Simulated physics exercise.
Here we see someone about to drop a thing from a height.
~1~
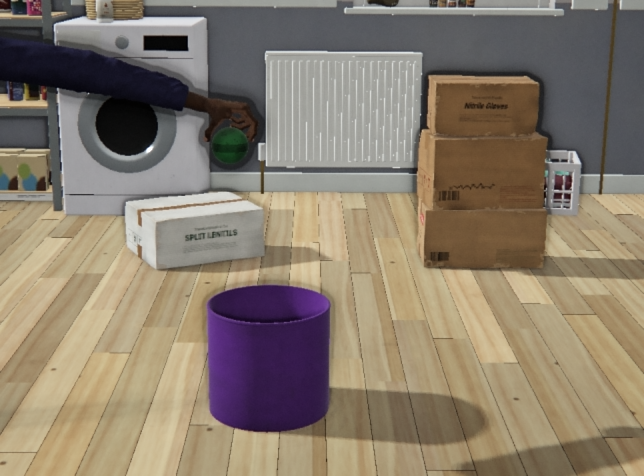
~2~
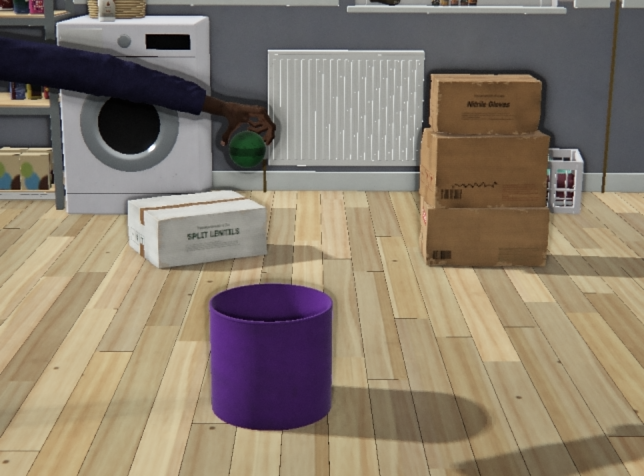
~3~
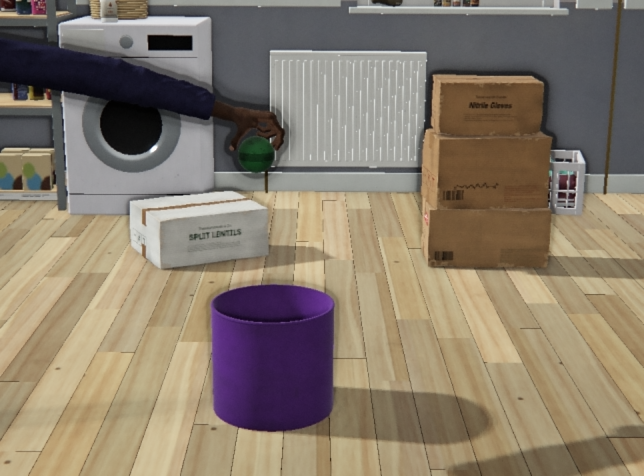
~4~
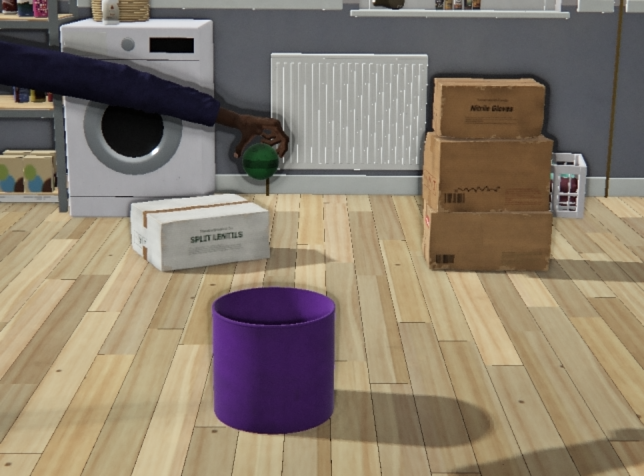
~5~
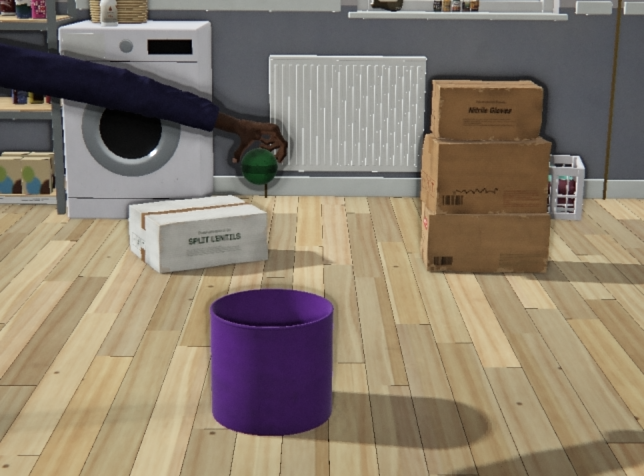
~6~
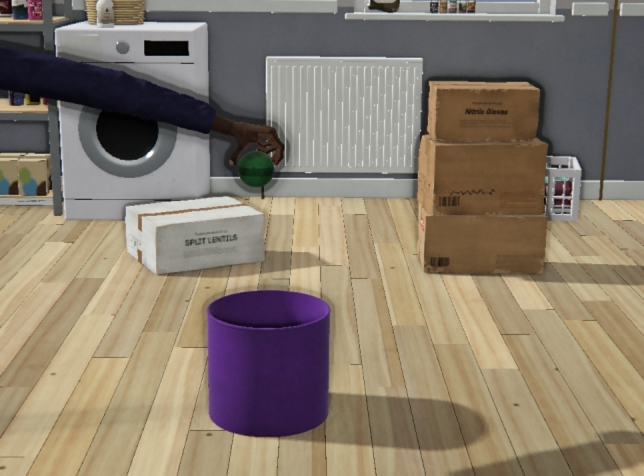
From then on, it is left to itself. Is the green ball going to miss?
Scores.
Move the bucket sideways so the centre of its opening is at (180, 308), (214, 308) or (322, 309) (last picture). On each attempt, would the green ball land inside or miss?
It stays out; makes it in; stays out.
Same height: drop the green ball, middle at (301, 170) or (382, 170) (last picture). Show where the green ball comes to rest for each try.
It ends around (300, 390) and (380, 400).
Then, 0.18 s on from there, green ball displaced about its own width near (256, 208).
Then, 0.30 s on from there, green ball on its way down near (257, 299).
Then, 0.40 s on from there, green ball at the bottom near (257, 392).
In the end, the green ball lands inside, near (257, 393).
